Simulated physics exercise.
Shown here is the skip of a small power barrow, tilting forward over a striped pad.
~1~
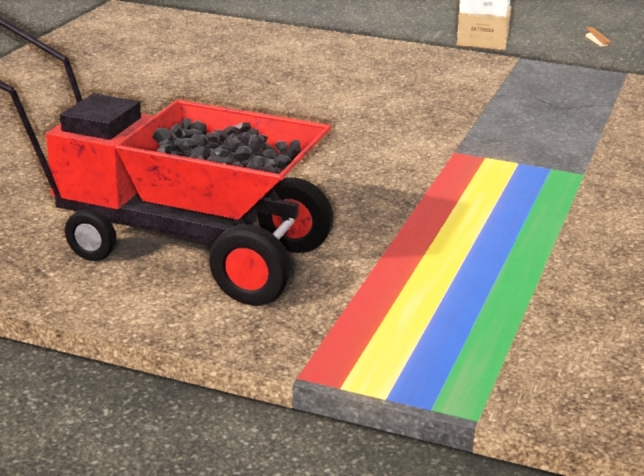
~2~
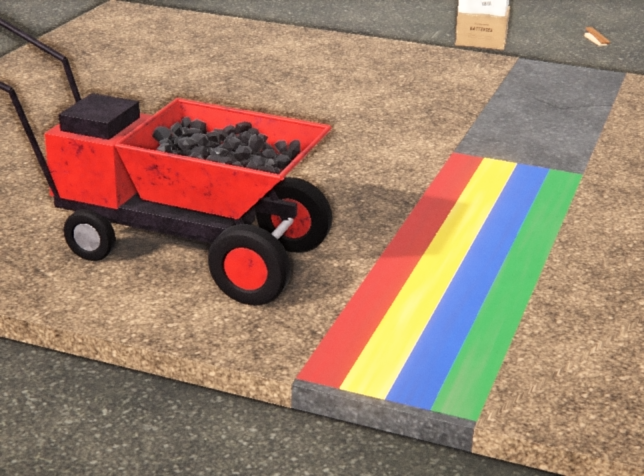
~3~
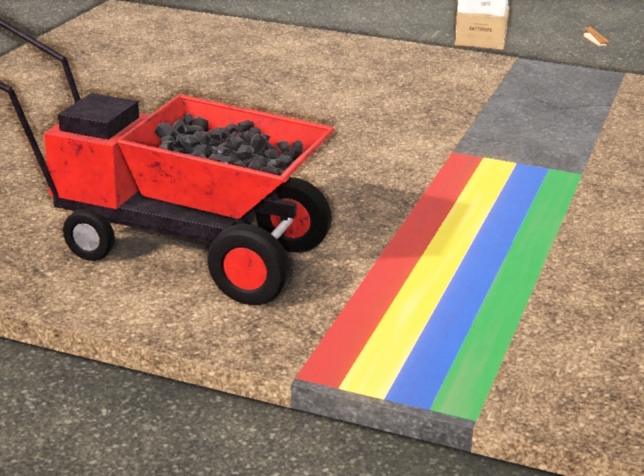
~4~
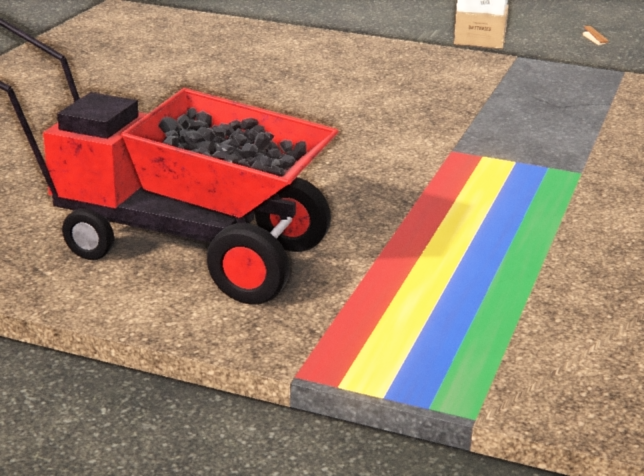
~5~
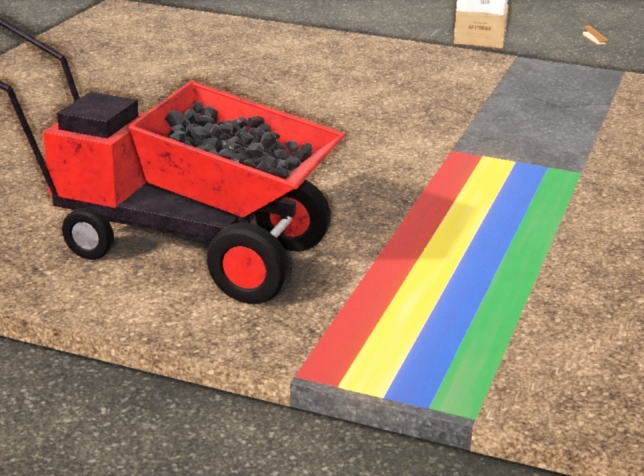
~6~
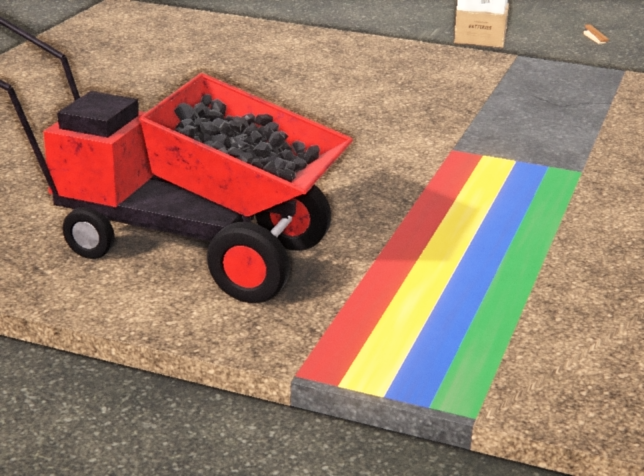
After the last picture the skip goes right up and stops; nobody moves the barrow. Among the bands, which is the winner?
That would be the yellow band.
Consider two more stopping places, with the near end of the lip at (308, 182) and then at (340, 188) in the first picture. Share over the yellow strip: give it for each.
Close to 20 in a hundred, and close to 0 in a hundred.
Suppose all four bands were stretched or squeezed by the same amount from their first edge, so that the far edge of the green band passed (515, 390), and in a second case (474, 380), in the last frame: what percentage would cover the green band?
10 and 10 in a hundred.
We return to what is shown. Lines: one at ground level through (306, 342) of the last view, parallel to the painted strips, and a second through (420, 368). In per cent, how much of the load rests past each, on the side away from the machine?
Roughly 80 and 20 %.
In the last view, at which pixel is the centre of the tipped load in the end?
Near (426, 298).
Shortly afterwards, skip tipped steeply; the whole lot in the skip.
Next, skip tipped right over; near two thirds in the skip; a little over the red strip; near a quarter over the yellow strip; only a few over the blue strip.
Some moments later, skip tipped right over; near a quarter in the skip; a little over the red strip; near a third over the yellow strip; near a quarter over the blue strip; a little over the green strip; only a few off the paint.
In the end, skip tipped right over; near a quarter in the skip; a little over the red strip; near a third over the yellow strip; near a quarter over the blue strip; a little over the green strip; only a few off the paint.
